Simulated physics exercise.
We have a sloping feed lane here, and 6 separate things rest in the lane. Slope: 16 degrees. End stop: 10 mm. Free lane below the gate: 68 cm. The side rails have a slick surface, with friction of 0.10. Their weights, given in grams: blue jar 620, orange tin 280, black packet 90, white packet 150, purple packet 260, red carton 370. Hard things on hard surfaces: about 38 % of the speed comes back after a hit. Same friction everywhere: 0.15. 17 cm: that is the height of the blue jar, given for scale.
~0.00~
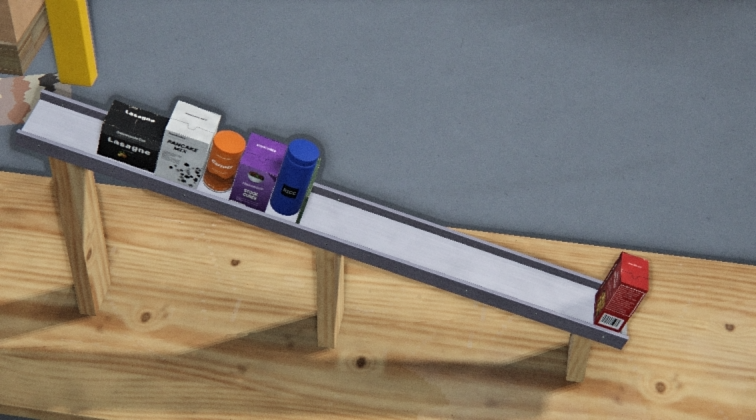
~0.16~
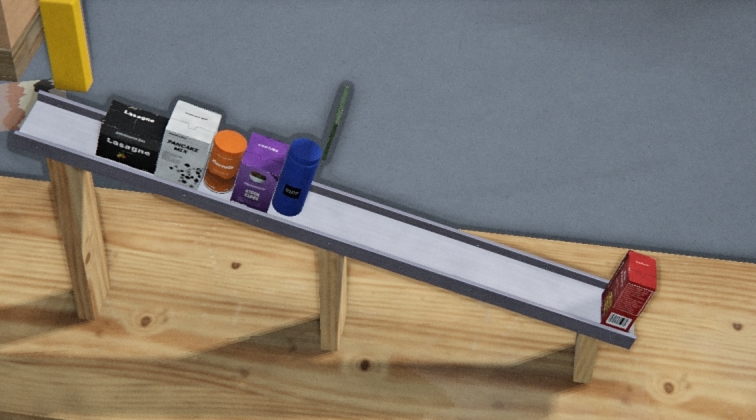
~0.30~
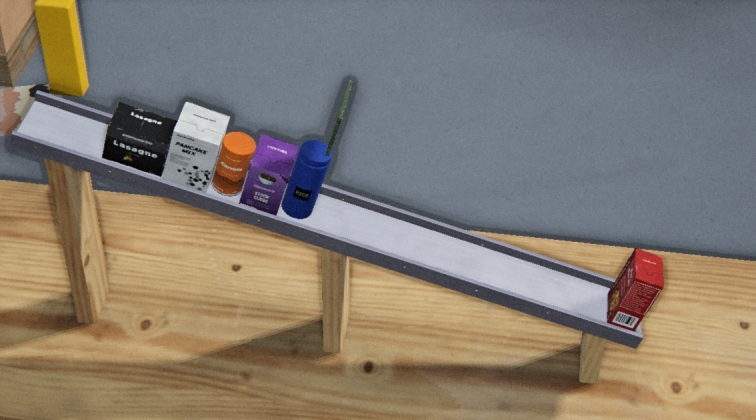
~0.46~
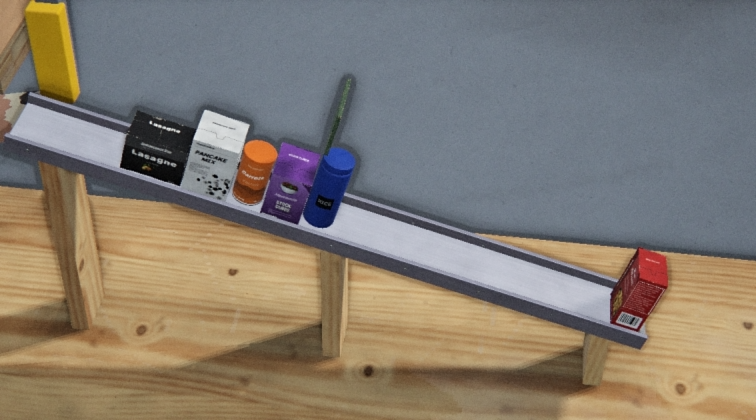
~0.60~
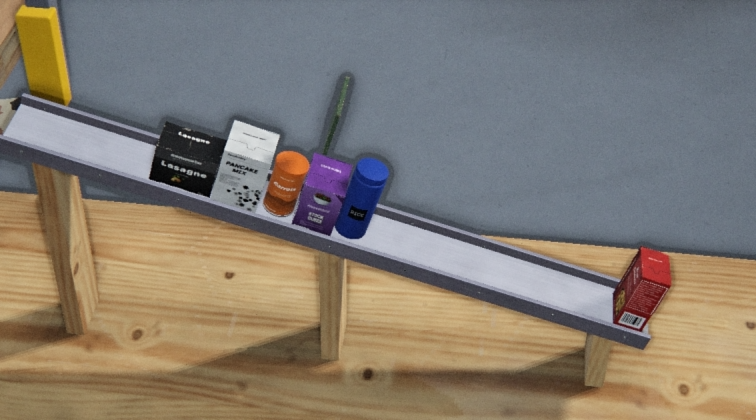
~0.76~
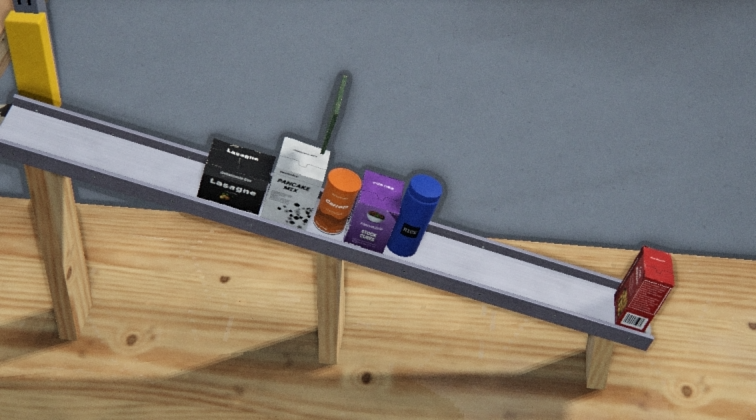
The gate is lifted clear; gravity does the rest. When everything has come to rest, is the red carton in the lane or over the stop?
It is over the stop.
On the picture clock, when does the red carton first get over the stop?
About 1.3 seconds.
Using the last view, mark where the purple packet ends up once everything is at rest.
About (646, 295).
After 0.96 s, leader 30 cm from the stop; red carton near (643, 290).
After 1.26 s, leader 3 cm from the stop; red carton 31° off its base near (661, 293); black packet 38° off its base; orange tin 33° off its base.
After 1.96 s, blue jar and red carton now over the stop; black packet on its side.
In the end (2.9 s), over the stop, blue jar and red carton; toppled in the lane, black packet; the other 3 in the lane.
